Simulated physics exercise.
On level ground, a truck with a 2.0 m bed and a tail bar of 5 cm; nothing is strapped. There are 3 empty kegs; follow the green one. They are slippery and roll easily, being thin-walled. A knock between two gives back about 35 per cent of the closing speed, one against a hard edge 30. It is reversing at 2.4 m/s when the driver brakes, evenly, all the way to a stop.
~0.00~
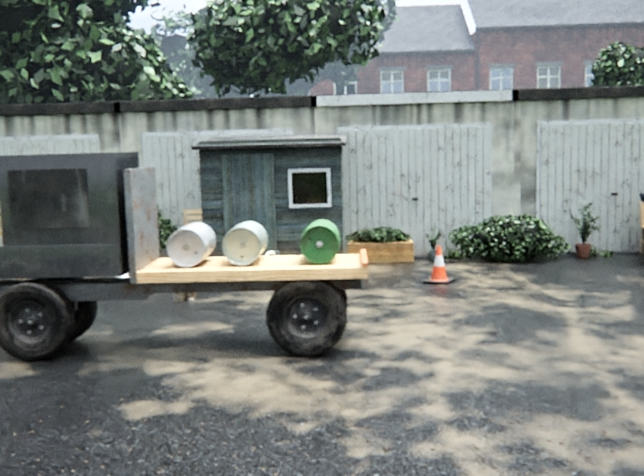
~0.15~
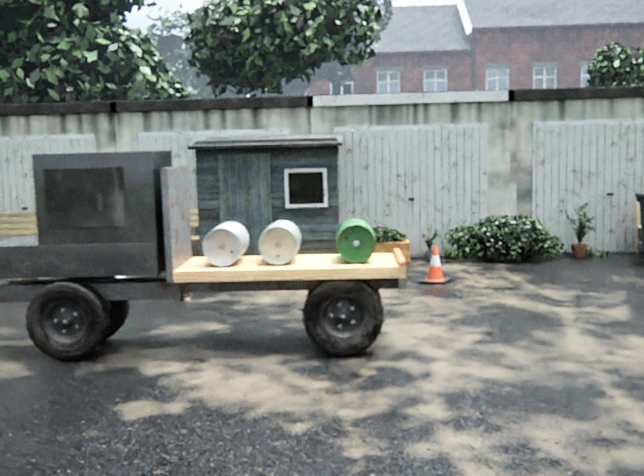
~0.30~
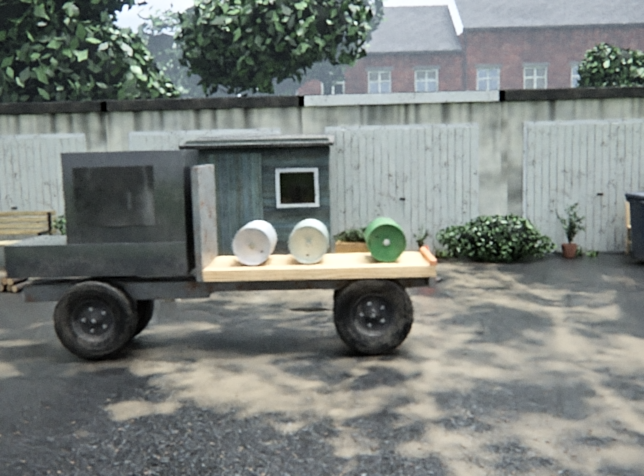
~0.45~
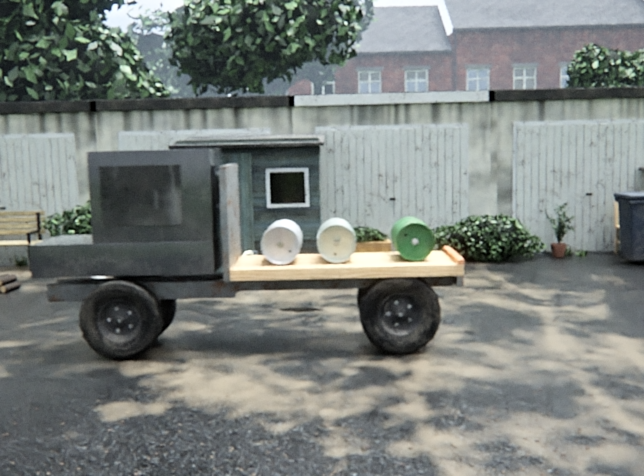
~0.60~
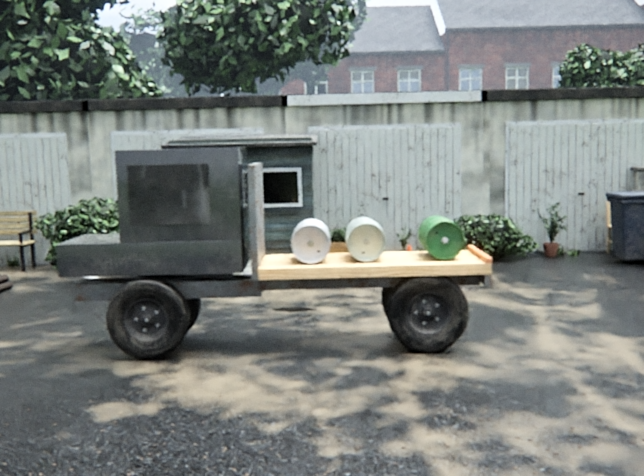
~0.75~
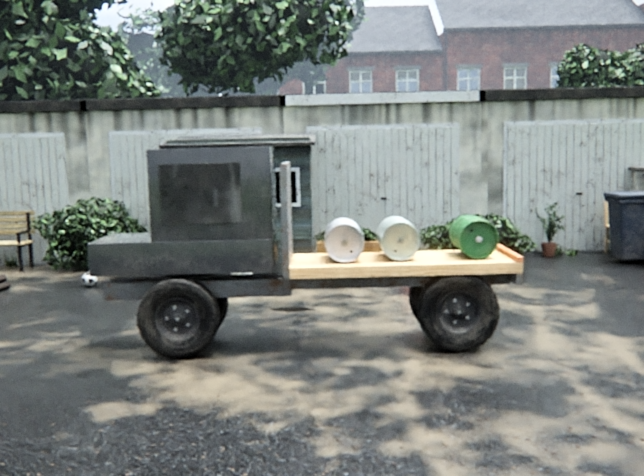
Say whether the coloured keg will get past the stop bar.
Green is held by the bed.
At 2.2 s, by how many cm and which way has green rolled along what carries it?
Green 25 right.
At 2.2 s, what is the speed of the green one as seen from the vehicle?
About 0.1 m/s.
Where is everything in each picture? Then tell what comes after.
In the first picture, green at (319, 245); tail bar at (365, 265); speed 2.4 m/s; 3 of the 3 make up the bottom layer on the bed.
In the second picture, green at (356, 244); tail bar at (403, 264); speed 2.3 m/s.
In the third picture, green at (387, 243); tail bar at (433, 263); speed 2.2 m/s.
In the fourth picture, green at (416, 242); tail bar at (461, 262); speed 2.1 m/s.
In the fifth picture, green at (446, 241); tail bar at (489, 260); speed 2.0 m/s.
In the sixth picture, green at (480, 240); tail bar at (520, 259); speed 1.9 m/s.
After 2.2 s, green is on the bed, 10 cm from the bar, rolling towards it; 0 lost off the end.
At rest (4.1 s), green is on the bed, 15 cm from the bar; 0 lost off the end.
